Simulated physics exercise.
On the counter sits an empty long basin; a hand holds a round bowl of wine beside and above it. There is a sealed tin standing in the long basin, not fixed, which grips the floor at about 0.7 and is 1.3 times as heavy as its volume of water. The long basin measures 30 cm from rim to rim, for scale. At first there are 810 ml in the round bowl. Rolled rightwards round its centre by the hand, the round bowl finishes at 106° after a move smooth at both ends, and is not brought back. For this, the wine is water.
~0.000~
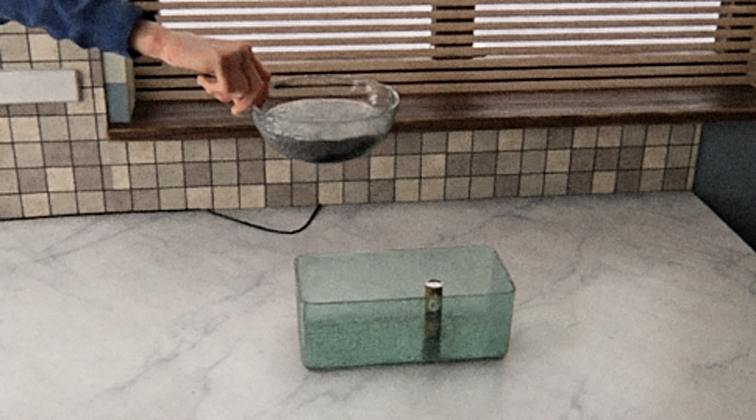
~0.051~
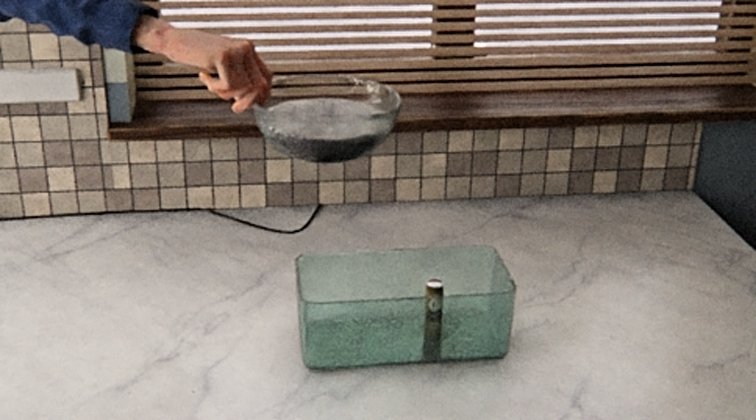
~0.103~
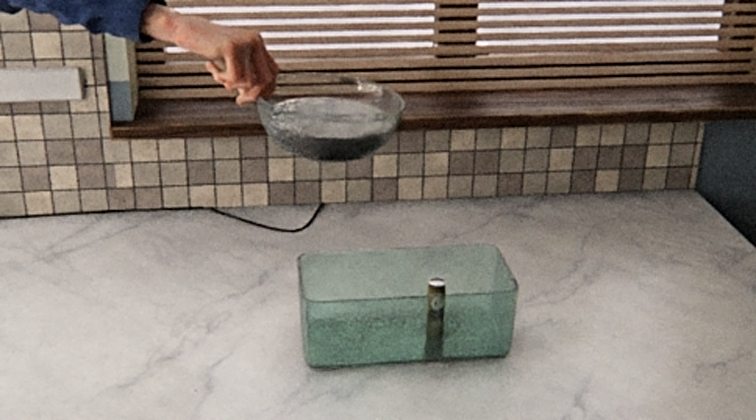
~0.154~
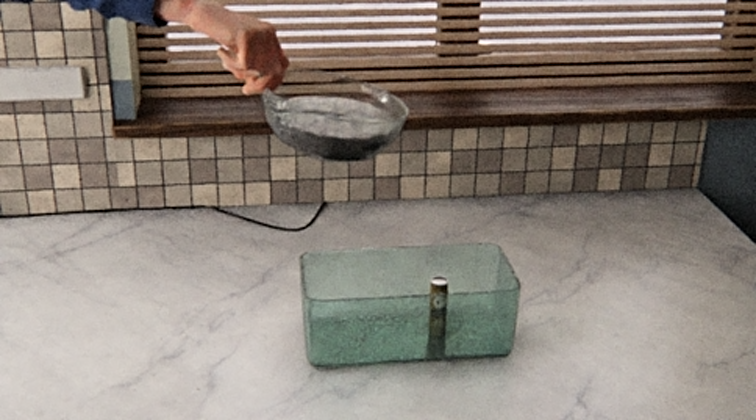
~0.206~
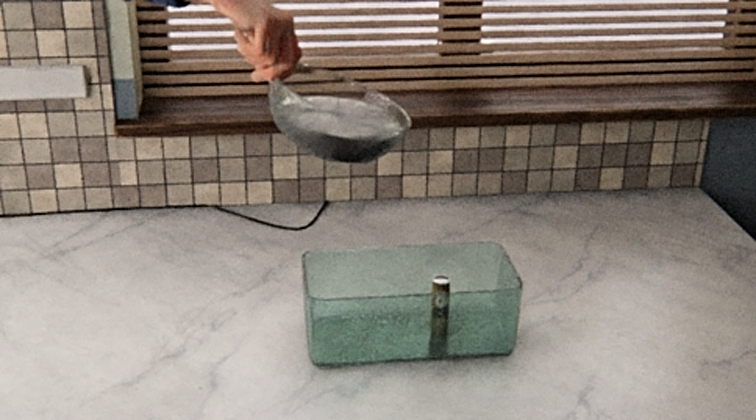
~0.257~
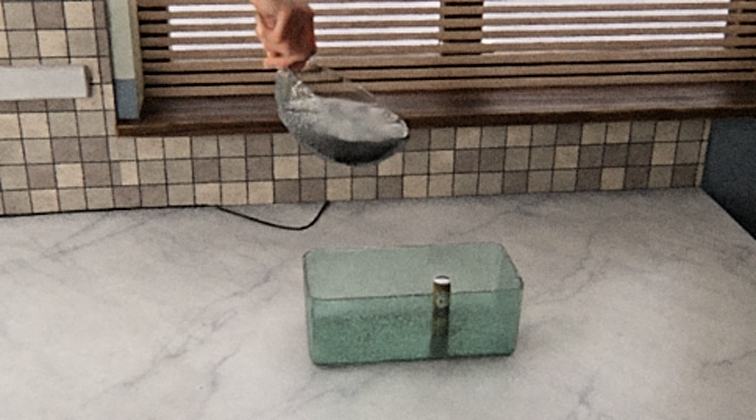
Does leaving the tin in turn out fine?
No: I reckon it can't hold on.
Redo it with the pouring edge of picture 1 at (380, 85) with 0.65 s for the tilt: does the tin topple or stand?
Then the tin comes down.
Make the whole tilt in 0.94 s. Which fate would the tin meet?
The tin stays balanced.
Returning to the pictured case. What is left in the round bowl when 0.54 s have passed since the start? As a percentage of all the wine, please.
I'd estimate some 10 % remains.
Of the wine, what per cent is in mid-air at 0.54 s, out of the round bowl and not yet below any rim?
Close to 68 in a hundred.
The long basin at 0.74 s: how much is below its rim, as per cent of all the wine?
Near 86 in a hundred.
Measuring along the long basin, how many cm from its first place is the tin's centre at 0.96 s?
Around 0 centimetres.
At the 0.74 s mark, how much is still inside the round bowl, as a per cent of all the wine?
0 in a hundred, give or take.
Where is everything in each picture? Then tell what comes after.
In the first picture, tilt 0°; pouring edge (397, 97); surface from (258, 120) to (390, 116); the long basin's rim runs from (297, 280) to (505, 269); the tin's top is at (434, 286).
In the second picture, tilt 1°; pouring edge (399, 98); surface from (259, 119) to (391, 117).
In the third picture, tilt 6°; pouring edge (402, 102); surface from (263, 115) to (393, 118).
In the fourth picture, tilt 13°; pouring edge (406, 110); surface from (268, 112) to (397, 120).
In the fifth picture, tilt 22°; pouring edge (408, 120); surface from (275, 110) to (403, 122).
In the sixth picture, tilt 32°; pouring edge (407, 133); surface from (281, 111) to (403, 124); 1 per cent is over the edge.
By 0.54 s the tilt is 94° and 9 per cent is still to pour; the tin stands where it began.
By 0.74 s the tilt is 106° and 0 per cent is still to pour; the tin leans 5°.
By 0.96 s the tilt is 106° and 0 per cent is still to pour; the tin leans 9°.
By 1.19 s the tilt is 106° and 0 per cent is still to pour; the tin leans 38°.
At rest the tin lies on its side.
